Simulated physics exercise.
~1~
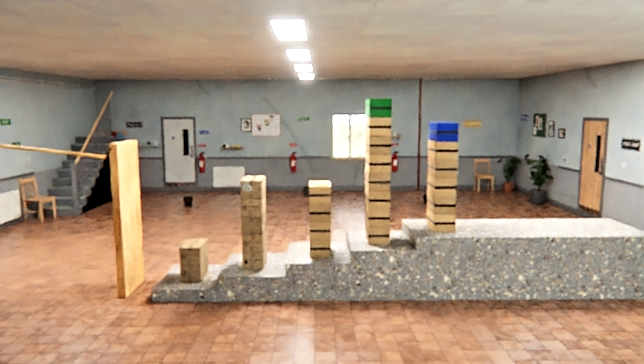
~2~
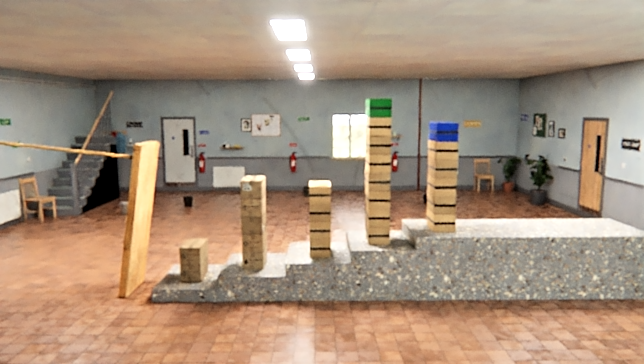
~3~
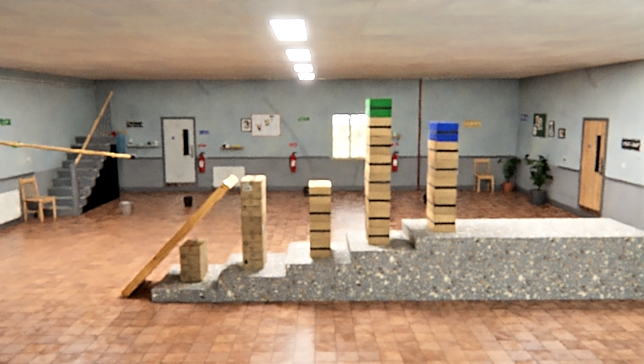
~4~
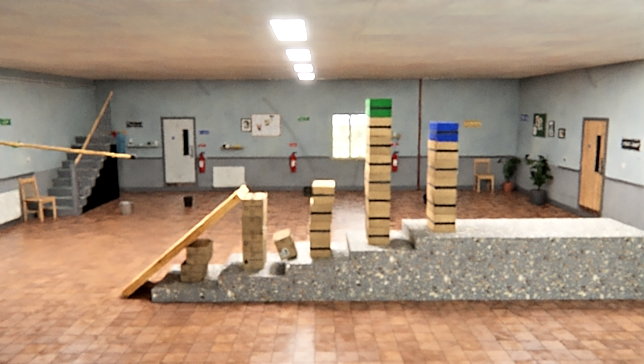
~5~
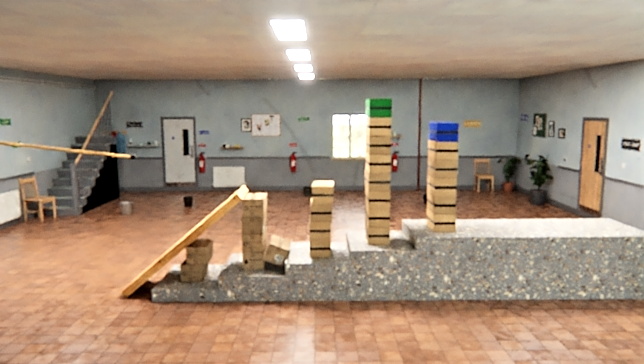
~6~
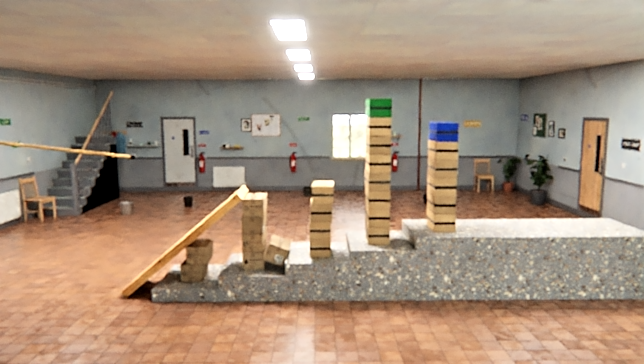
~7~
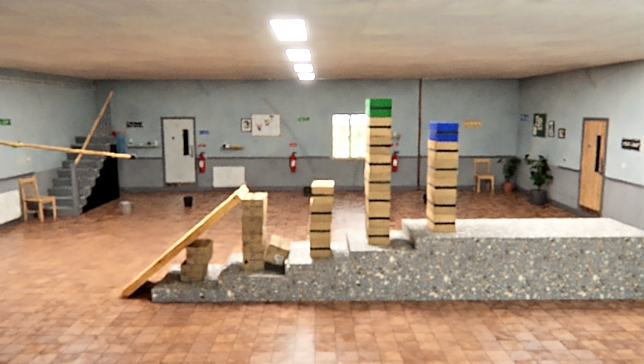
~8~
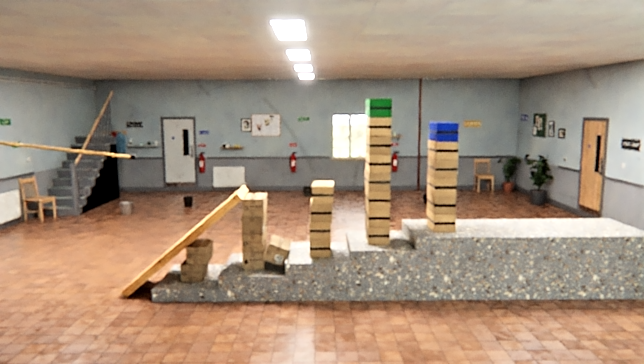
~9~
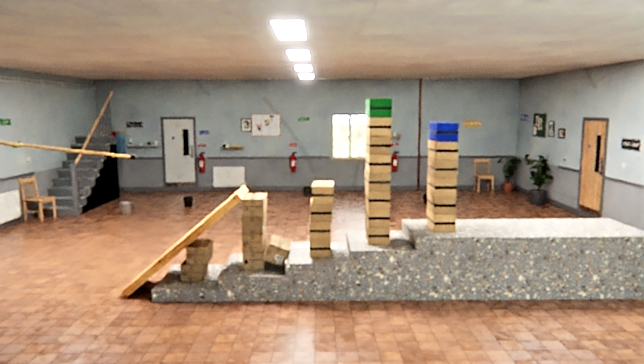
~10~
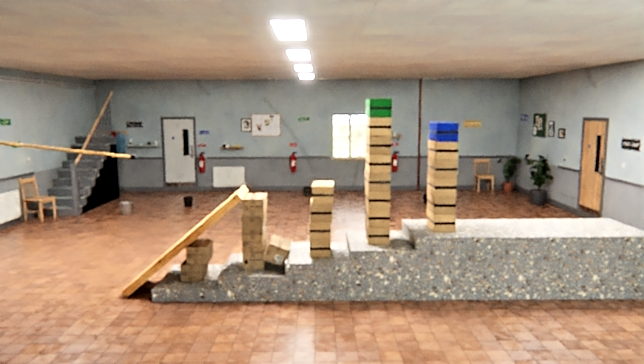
A tall wooden board tipped right onto a row of box stacks on stone steps and came to rest leaning there, knocking one box down between the second and third stacks, while the taller stacks topped with green and blue stayed standing.
